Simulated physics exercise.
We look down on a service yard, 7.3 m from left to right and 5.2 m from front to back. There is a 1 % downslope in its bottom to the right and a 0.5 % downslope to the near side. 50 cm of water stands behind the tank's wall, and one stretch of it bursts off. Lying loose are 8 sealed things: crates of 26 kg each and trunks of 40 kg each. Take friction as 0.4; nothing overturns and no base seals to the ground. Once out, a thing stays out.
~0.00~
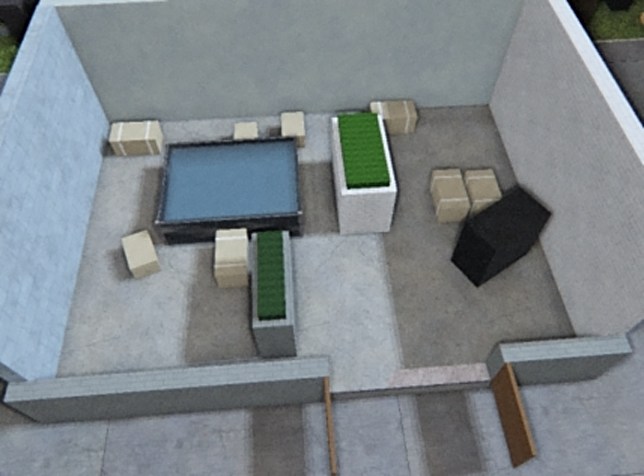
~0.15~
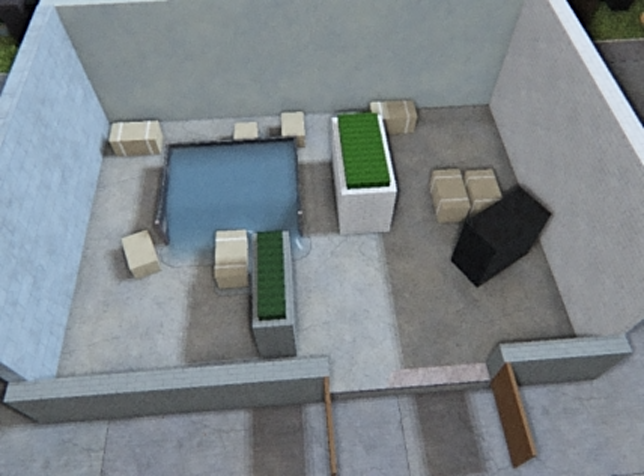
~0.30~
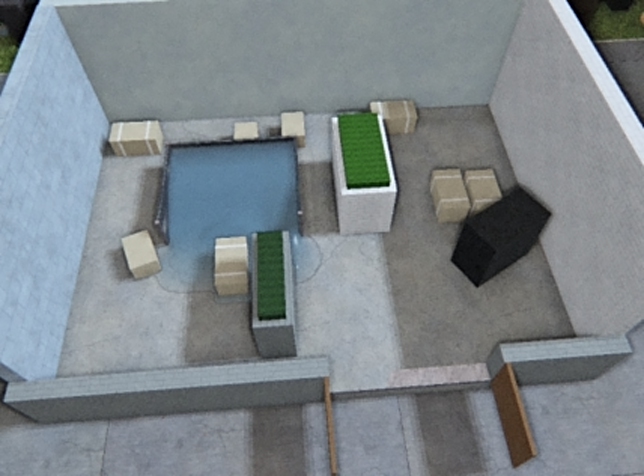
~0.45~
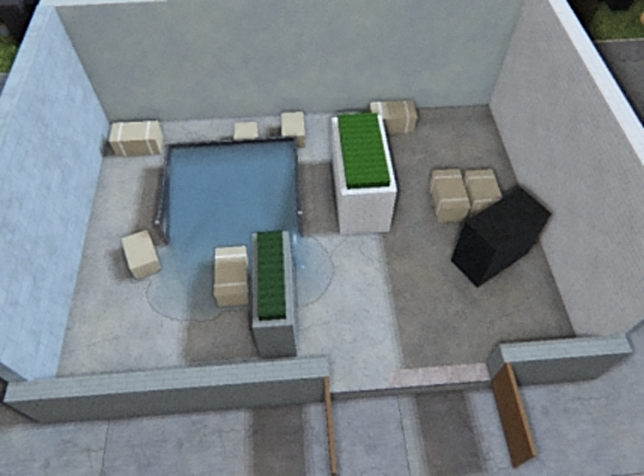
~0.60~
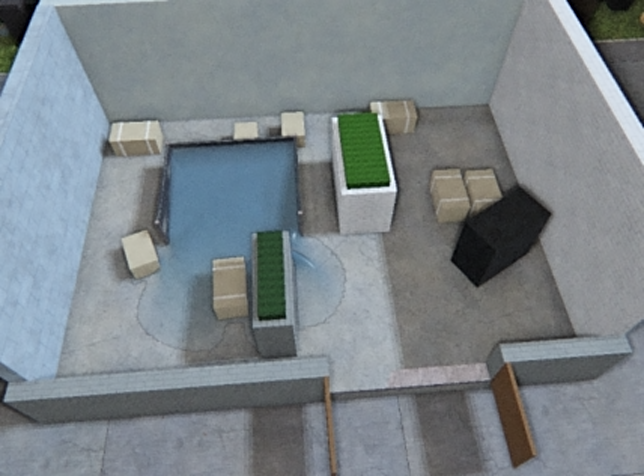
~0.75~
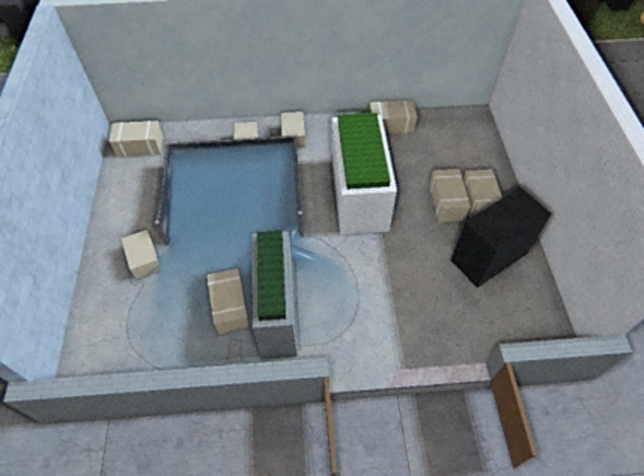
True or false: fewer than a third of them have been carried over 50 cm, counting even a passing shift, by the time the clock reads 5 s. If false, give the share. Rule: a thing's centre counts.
True.
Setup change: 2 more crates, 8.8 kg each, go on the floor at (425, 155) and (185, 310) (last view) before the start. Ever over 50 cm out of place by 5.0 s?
Within it, beyond it.
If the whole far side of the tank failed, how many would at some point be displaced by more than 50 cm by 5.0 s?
Result: 4 of them.
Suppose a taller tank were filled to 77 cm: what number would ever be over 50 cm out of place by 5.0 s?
Then 3.
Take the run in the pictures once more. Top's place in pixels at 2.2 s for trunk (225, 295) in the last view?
Somewhere near (177, 343) in the last view.
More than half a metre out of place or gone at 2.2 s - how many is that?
At that moment it comes to 1.
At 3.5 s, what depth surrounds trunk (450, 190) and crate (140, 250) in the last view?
Some 2 cm at the first, some 6 cm at the second.
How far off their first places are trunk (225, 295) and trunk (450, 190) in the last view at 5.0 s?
Object 1: 150 cm. Object 2: 0 cm.
After 1.1 s 1 of 8 are over 50 cm from their spots; 0 afloat.
After 2.2 s 1 of 8 are over 50 cm from their spots; 1 afloat.
After 3.5 s 1 of 8 are over 50 cm from their spots; 1 afloat.
After 5.0 s 1 of 8 are over 50 cm from their spots, and 1 have been at some point; 1 afloat.
